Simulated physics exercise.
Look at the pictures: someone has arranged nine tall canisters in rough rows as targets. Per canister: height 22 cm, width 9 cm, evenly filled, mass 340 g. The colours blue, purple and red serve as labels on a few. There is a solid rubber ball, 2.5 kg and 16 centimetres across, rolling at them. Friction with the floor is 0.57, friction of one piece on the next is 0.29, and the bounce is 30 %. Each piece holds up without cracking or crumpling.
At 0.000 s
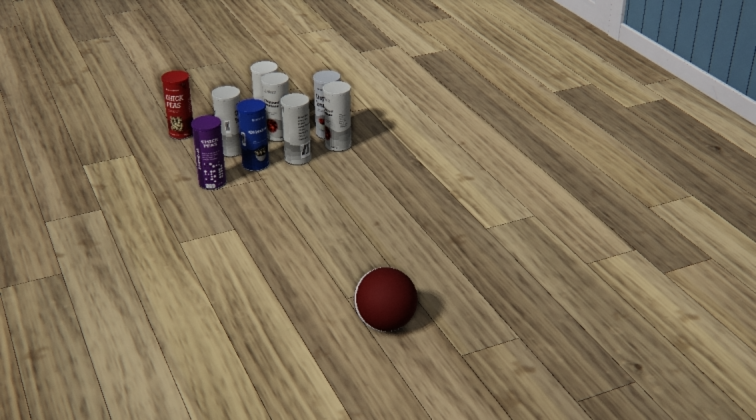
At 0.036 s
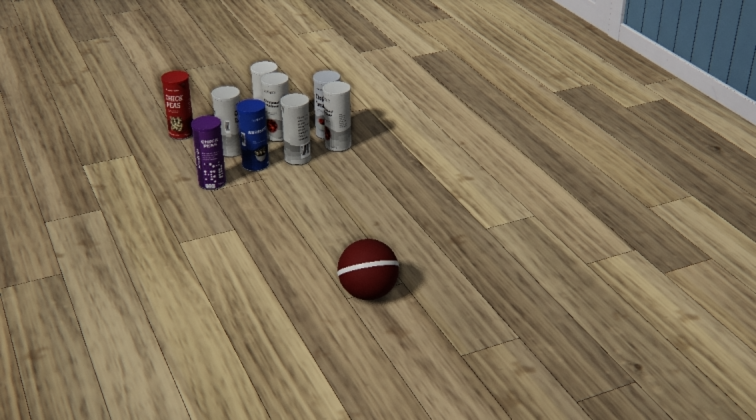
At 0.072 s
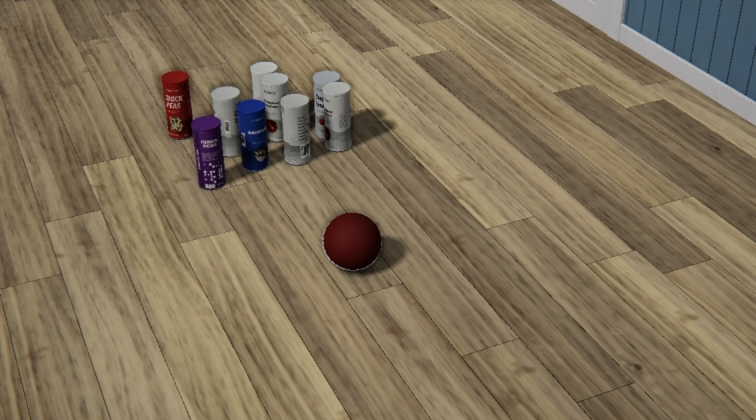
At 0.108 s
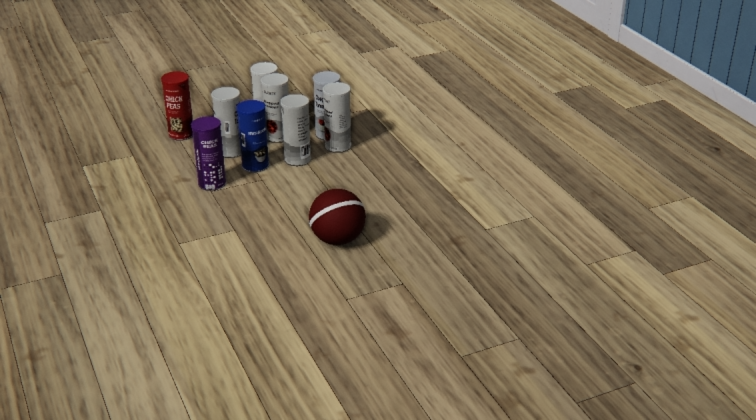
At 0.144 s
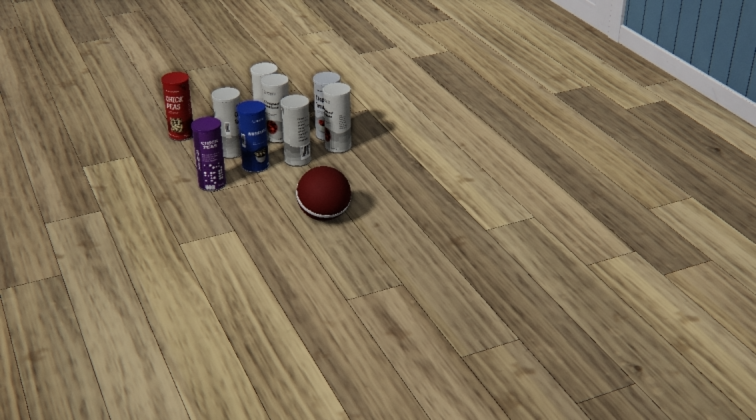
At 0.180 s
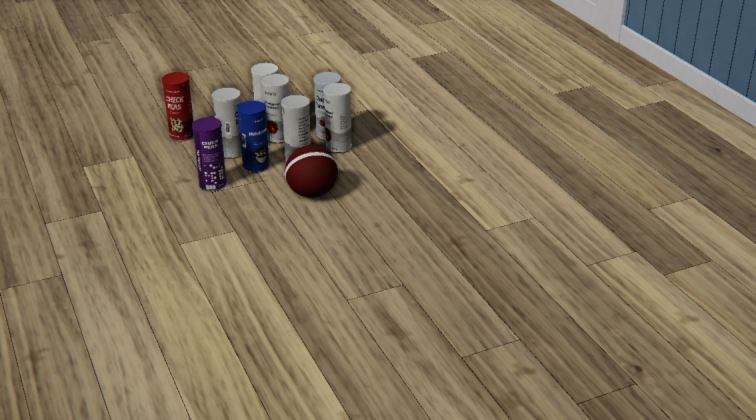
On a wooden floor, a dark red ball with a white stripe rolled away from the viewer and slightly left, drawing close to a cluster of white, blue, purple and red canisters that stood still.
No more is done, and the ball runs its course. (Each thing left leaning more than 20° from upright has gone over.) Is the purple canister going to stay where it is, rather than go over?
Yes, it keeps its place.
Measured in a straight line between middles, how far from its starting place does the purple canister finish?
Start and end are some 0 cm apart.
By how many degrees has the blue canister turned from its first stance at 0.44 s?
Roughly 25°.
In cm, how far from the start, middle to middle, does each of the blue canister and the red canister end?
Well, the blue finishes 20 cm from where it began, while the red finishes 0 cm from its start.
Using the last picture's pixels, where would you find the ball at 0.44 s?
About (263, 79).
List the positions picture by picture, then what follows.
In the first frame (each place is the centre of the face we see best), ball (386, 299) 91 cm before the front row; purple canister (209, 159); blue canister (260, 140); red canister (175, 111); all in place.
The second frame shows ball (368, 269) 77 cm before the front row; purple canister (209, 160).
The third frame shows ball (352, 242) 64 cm before the front row; purple canister (209, 160).
The fourth frame shows ball (337, 217) 50 cm before the front row; purple canister (209, 161).
The fifth frame shows ball (324, 194) 36 cm before the front row; purple canister (209, 161).
The sixth frame shows ball (311, 171) 22 cm before the front row; purple canister (209, 161); red canister (175, 113); blue canister (261, 142); all in place.
By 0.44 s, ball still moving; 4 of the 9 canisters over; purple canister unmoved; blue canister tilted 27°.
By 0.94 s, ball still moving; 4 of the 9 canisters over; purple canister unmoved; blue canister lying flat.
When it is over (1.4 s), ball rolling away; 4 of the 9 canisters over; purple canister unmoved; blue canister lying flat; red canister unmoved. In pixels of the last frame, middles, purple canister near (210, 155), blue canister near (182, 161).
